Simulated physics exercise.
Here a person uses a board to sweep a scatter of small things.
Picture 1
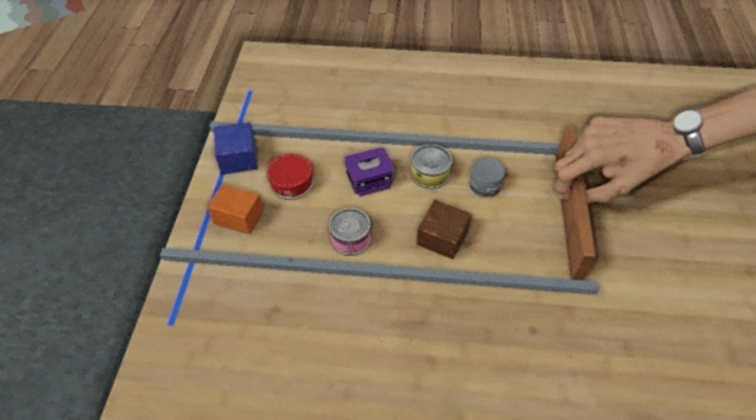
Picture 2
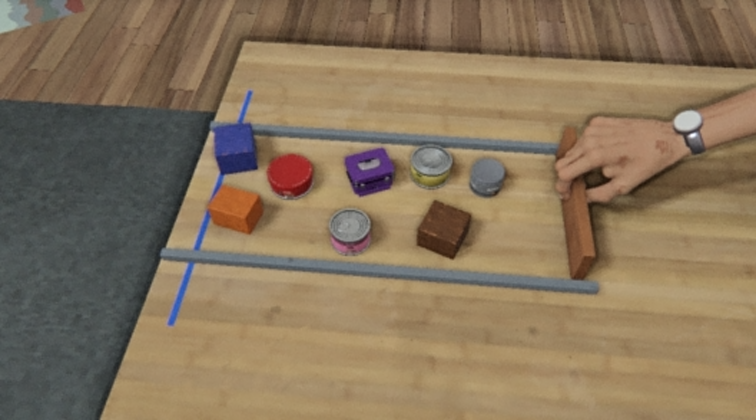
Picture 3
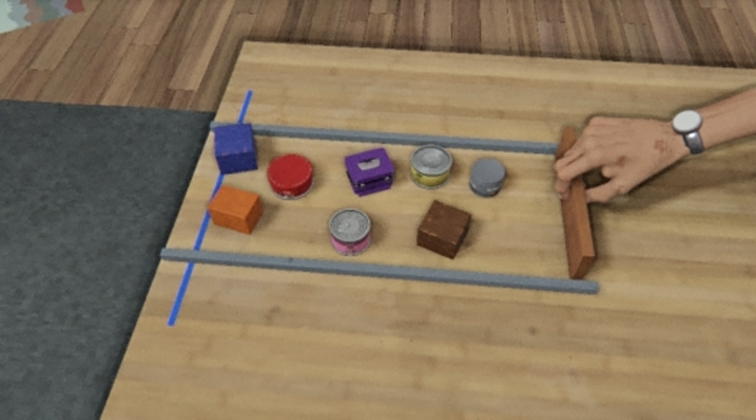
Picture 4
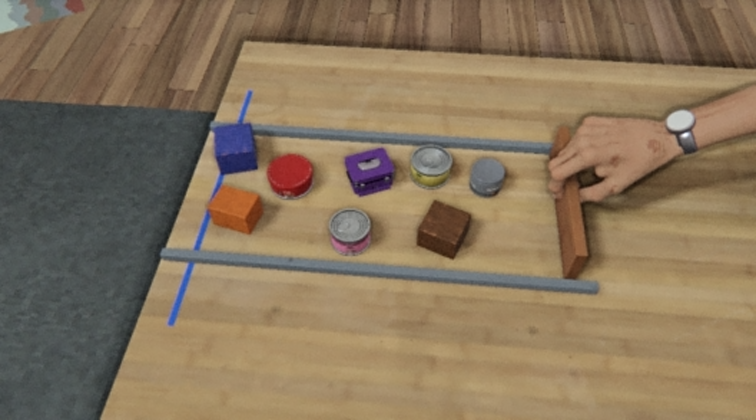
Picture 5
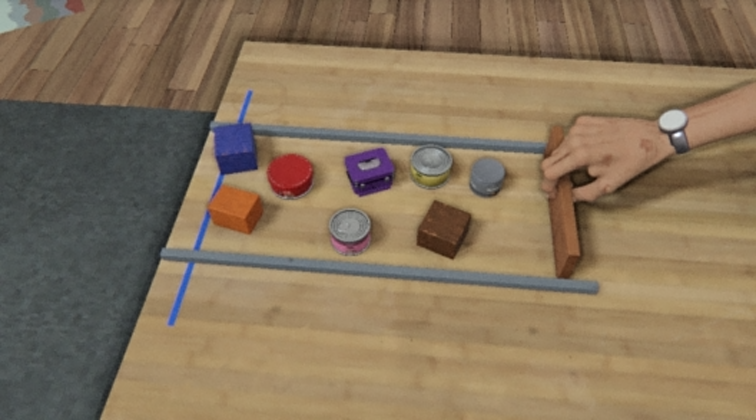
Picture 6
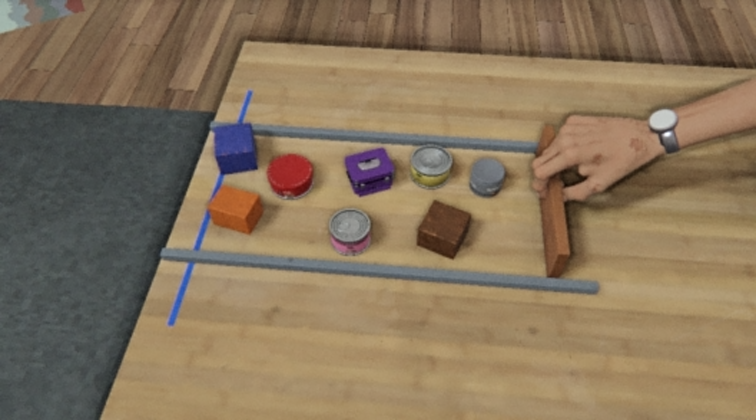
On a wooden tabletop, a hand wearing a watch slides a board slightly left between two rails, small blocks and tins staying still.
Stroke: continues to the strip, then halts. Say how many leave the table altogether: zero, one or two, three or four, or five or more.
Ha, five or more come down.
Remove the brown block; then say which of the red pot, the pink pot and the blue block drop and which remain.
Red pot: Down; pink pot: Still up; blue block: Down.
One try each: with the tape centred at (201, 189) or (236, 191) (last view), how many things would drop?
The first try gives 8, the second gives 4.
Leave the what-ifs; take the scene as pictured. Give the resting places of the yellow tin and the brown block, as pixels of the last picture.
Roughly (211, 140), and the other roughly (183, 215).
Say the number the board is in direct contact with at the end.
3 of them.
Soon after, none off yet; blue block at rest near (236, 149); orange block at rest near (236, 210); red pot at rest near (291, 177).
In the end, the number that fall off is five or more; gone, purple case, pink pot, red pot, orange block and blue block.
